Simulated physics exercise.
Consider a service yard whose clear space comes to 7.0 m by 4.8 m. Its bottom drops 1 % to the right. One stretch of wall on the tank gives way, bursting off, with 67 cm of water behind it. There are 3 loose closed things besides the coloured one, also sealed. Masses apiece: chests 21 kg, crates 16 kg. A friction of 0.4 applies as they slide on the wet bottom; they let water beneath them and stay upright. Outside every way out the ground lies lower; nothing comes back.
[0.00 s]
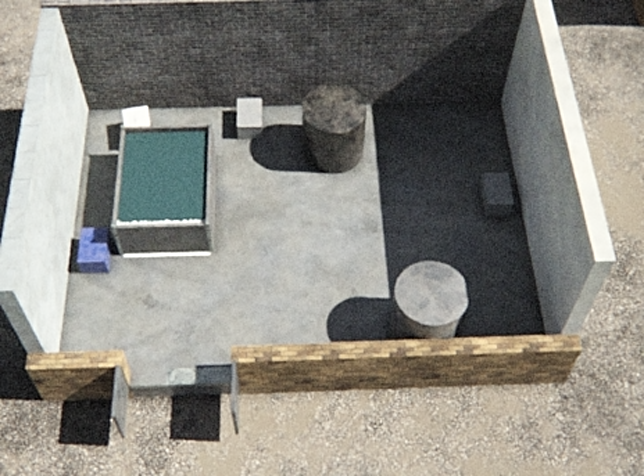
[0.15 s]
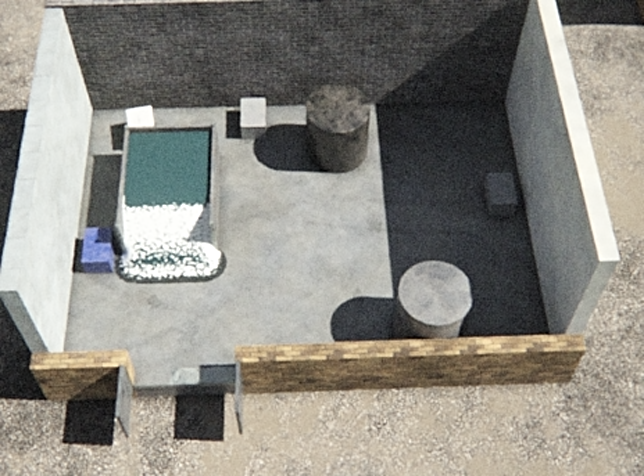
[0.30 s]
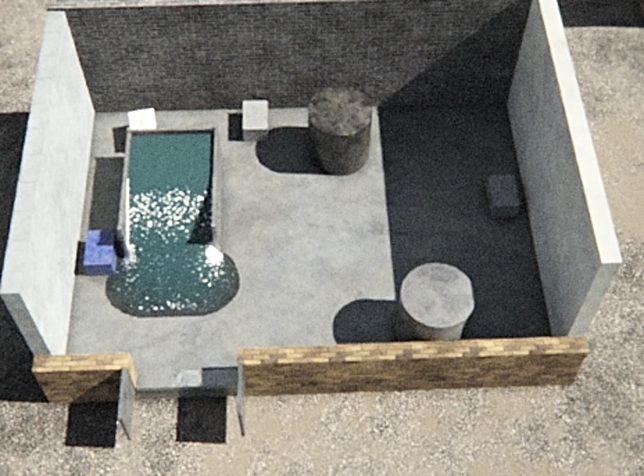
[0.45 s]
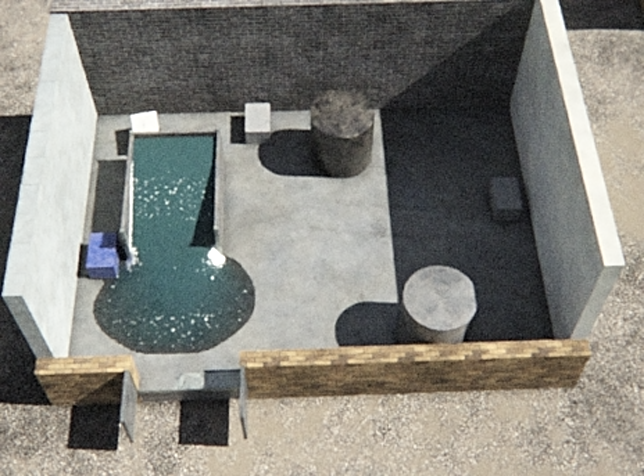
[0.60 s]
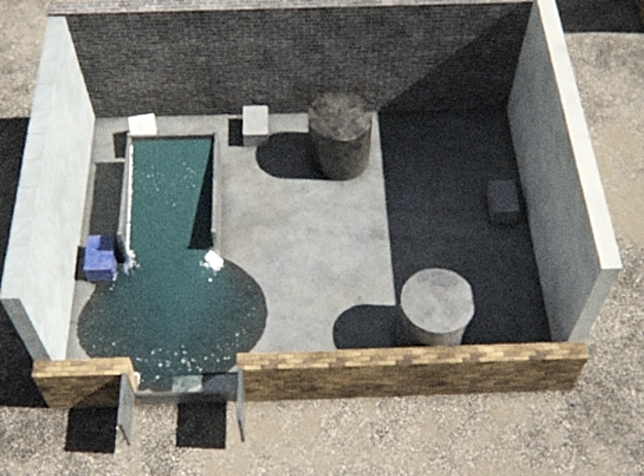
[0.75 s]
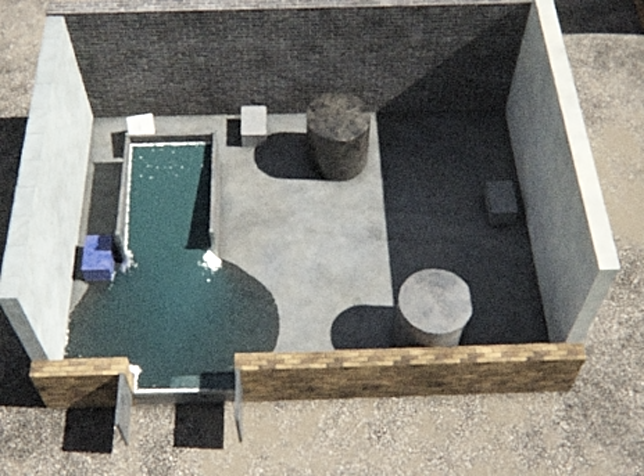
At the start, a tank of teal water stands full in a walled yard, beside a blue crate. Its near side bursts open and white, frothy water pours out, then spreads in a widening, rounded pool to the gap in the front brick wall, while the crate stays put.
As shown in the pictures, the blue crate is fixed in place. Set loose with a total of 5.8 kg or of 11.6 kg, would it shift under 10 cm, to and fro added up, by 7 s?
The heavier one is not sufficient either.
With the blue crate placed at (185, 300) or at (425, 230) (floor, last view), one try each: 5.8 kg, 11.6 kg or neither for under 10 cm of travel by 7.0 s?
One by one: No mass suffices; heavier mass alone.
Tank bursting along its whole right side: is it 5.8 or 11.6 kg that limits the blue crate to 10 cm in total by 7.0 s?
In that case, even the light one works.
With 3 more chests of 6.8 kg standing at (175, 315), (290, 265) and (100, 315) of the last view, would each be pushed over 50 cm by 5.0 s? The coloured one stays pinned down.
Each in turn: Further than that, not that far, further than that.
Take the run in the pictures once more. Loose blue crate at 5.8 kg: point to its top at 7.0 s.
I'd put it at roughly (116, 117) in the last view.
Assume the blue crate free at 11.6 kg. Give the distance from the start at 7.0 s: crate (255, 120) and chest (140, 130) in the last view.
0 cm and 5 cm.
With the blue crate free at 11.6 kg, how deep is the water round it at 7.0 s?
Depth: Approx. 8 cm.
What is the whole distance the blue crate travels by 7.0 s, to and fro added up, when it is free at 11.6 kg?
300 cm or so in all.
After 1.4 s the blue crate would be 4 cm from its start with 5.8 kg and 0 cm from its start with 11.6 kg; 1 cm of water round it then.
After 3.1 s the blue crate would be 73 cm from its start with 5.8 kg and 68 cm from its start with 11.6 kg; 7 cm of water round it then.
After 4.9 s the blue crate would be 255 cm from its start with 5.8 kg and 254 cm from its start with 11.6 kg; 10 cm of water round it then.
After 7.0 s the blue crate would be 258 cm from its start with 5.8 kg and 255 cm from its start with 11.6 kg; 8 cm of water round it then.
